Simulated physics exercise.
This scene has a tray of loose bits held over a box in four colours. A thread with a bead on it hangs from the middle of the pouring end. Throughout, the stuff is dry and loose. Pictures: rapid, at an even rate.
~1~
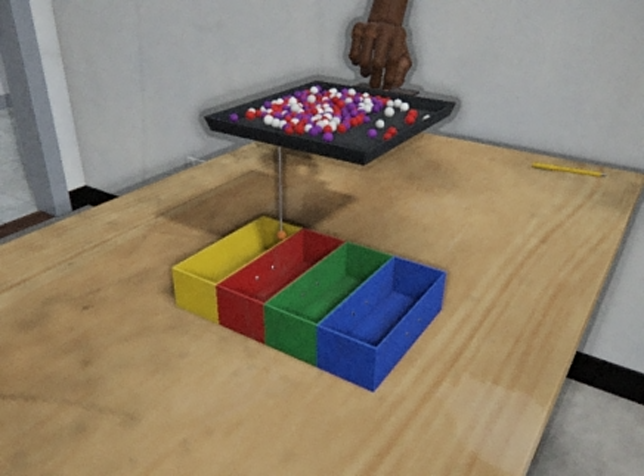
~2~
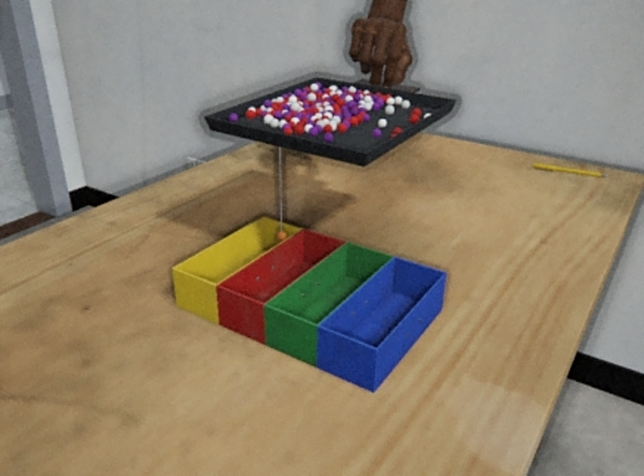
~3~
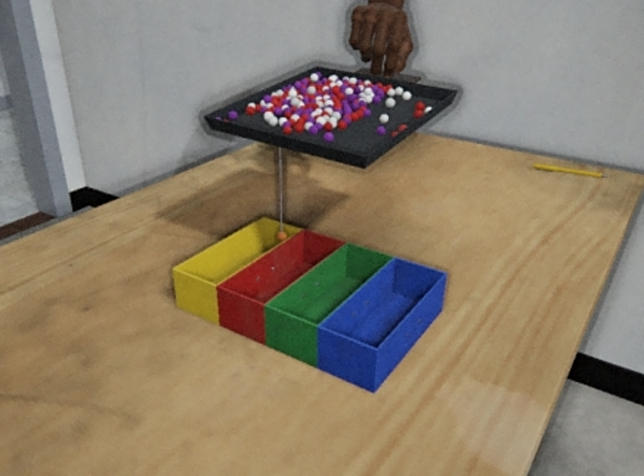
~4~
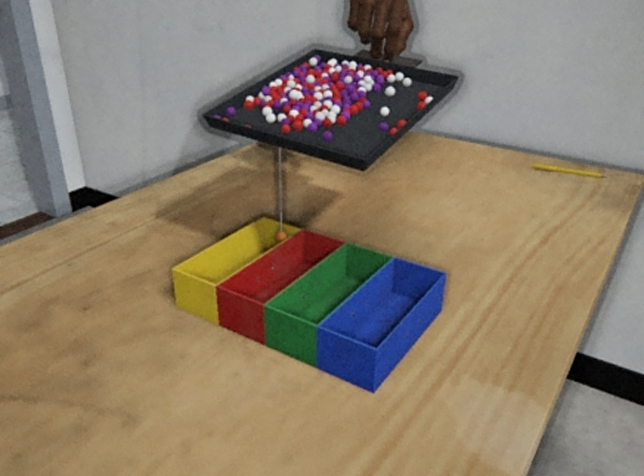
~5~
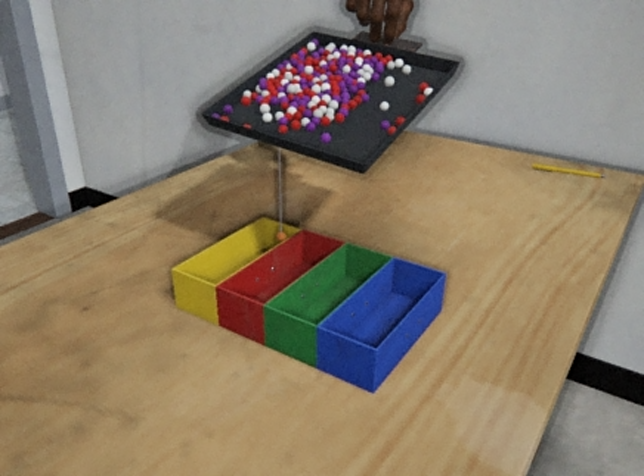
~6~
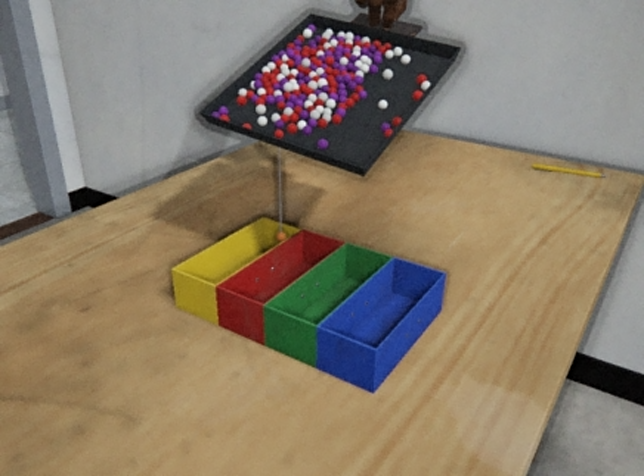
A dark hand at the top holds the far side of a black tray of red, white and purple beads above a wooden table by a grey wall, seen from above at an angle. Below sit joined yellow, red, green and blue boxes, with a thread hanging nearby and a yellow pencil at right. The tray's far side rises steadily, tilting it toward the still camera, and the beads shift.
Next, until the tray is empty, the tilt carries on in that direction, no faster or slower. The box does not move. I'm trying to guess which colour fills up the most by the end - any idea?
Go with green; that cell ends fullest.
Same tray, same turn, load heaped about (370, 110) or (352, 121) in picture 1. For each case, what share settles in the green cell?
First case: Close to 50 %; second case: Close to 50 %.
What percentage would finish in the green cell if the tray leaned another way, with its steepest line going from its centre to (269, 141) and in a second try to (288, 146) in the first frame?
Case one near 0 %; case two near 20 %.
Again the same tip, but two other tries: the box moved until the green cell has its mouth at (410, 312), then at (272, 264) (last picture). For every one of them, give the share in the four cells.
You'd get 70 per cent first and 70 per cent second.
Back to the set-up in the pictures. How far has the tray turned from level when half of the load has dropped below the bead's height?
About 85 degrees.
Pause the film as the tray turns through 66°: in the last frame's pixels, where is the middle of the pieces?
I'd put the middle of the pieces at roughly (307, 162).
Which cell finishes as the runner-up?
The red cell.
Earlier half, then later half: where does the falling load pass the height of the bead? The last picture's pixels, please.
Around (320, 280) first; around (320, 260) second.
Soon after the last picture, tray tipped steeply; about half on the tray; a small part in the green cell; a stray few in the red cell; a stray few in the blue cell; a stray few in the yellow cell; about a quarter falling or outside the box.
A little later, tray tipped past a quarter turn; a stray few on the tray; about a third in the green cell; about a quarter in the red cell; a small part in the blue cell; a small part in the yellow cell; about a quarter falling or outside the box.
Later still, tray tipped past a quarter turn; about half in the green cell; about a quarter in the red cell; a small part in the blue cell; a small part in the yellow cell; a small part falling or outside the box.
By the end, tray tipped past a quarter turn; about half in the green cell; about a quarter in the red cell; a small part in the blue cell; a small part in the yellow cell; a small part outside the box.
